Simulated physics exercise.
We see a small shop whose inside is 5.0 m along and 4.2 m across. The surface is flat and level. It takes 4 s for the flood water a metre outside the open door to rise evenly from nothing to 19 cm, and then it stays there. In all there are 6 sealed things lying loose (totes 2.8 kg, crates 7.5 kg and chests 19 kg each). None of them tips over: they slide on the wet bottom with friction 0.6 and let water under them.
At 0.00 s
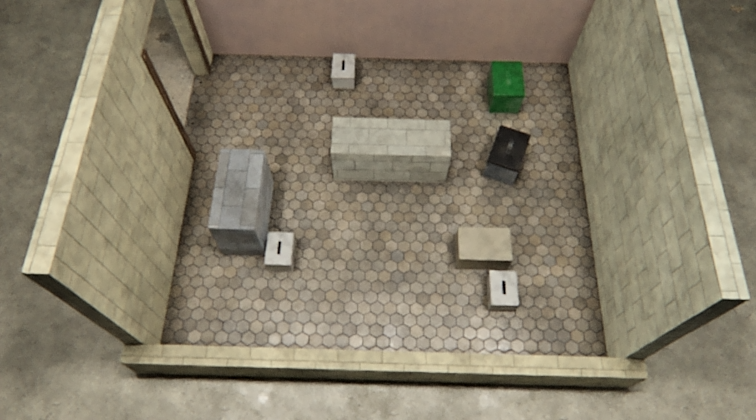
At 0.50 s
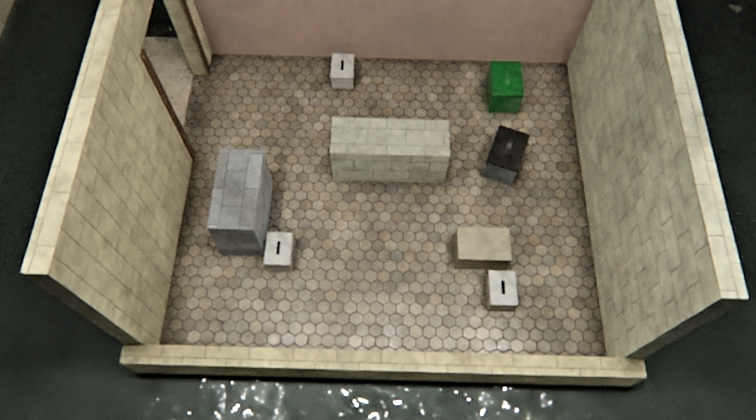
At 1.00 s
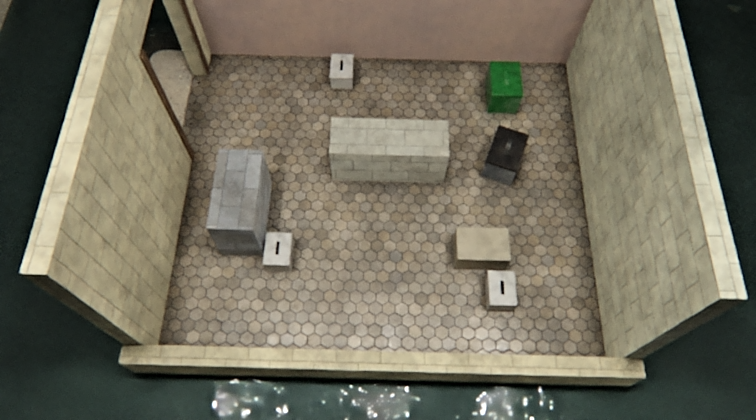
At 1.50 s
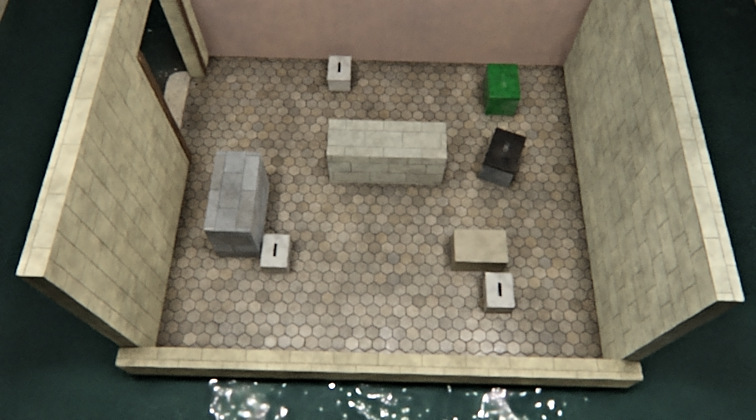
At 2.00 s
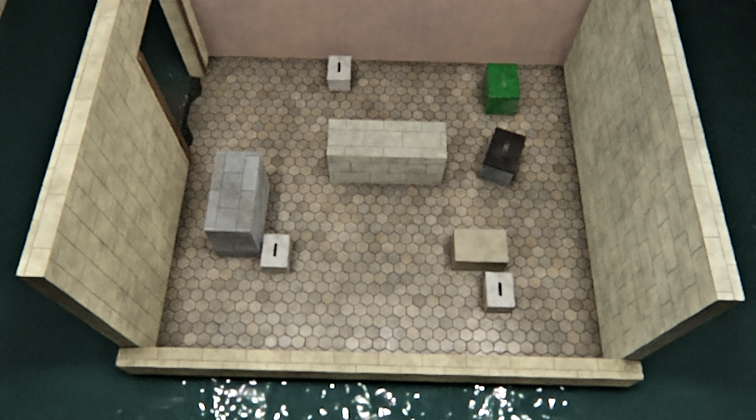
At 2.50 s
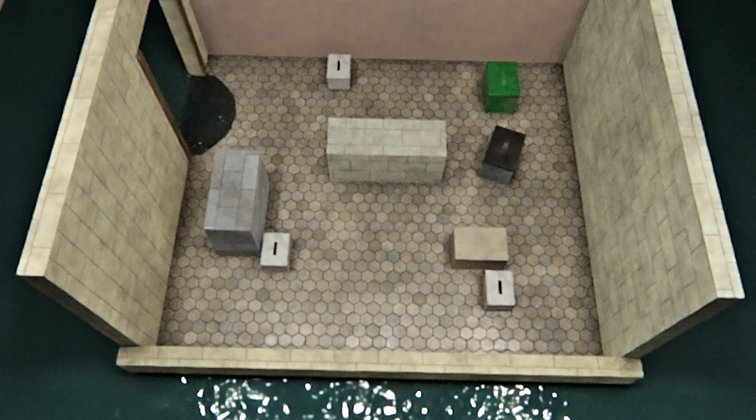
In a small walled shop with scattered crates and chests, dark water surrounded the outside, then crept in through the left doorway and spread a little over the tiled floor, while nothing inside moved.
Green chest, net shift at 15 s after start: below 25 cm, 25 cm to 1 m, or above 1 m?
Above 1 m.
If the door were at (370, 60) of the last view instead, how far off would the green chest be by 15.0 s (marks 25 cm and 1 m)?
That would leave the green chest a little displaced.
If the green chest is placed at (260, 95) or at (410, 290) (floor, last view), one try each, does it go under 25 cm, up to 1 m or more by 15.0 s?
Try one: Large displacement; try two: Moderate displacement.
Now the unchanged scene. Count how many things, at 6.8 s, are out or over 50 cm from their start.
By my reckoning, 1.
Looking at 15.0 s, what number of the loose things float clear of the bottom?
Total: 6.
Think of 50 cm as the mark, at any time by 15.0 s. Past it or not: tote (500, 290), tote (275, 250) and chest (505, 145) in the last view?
Well, in sequence it's farther, smaller, farther.
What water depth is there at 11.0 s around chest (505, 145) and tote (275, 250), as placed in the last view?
Around 7 cm and 2 cm.
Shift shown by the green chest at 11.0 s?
Close to 40 cm.
After 3.5 s the green chest is near (503, 78), 0.0 m from its start, aground; 0 afloat.
After 6.8 s the green chest is near (510, 79), 0.1 m from its start, aground; 1 afloat.
After 11.0 s the green chest is near (531, 83), 0.4 m from its start, afloat; 4 afloat.
After 15.0 s the green chest is near (534, 213), 2.0 m from its start, afloat; 6 afloat.
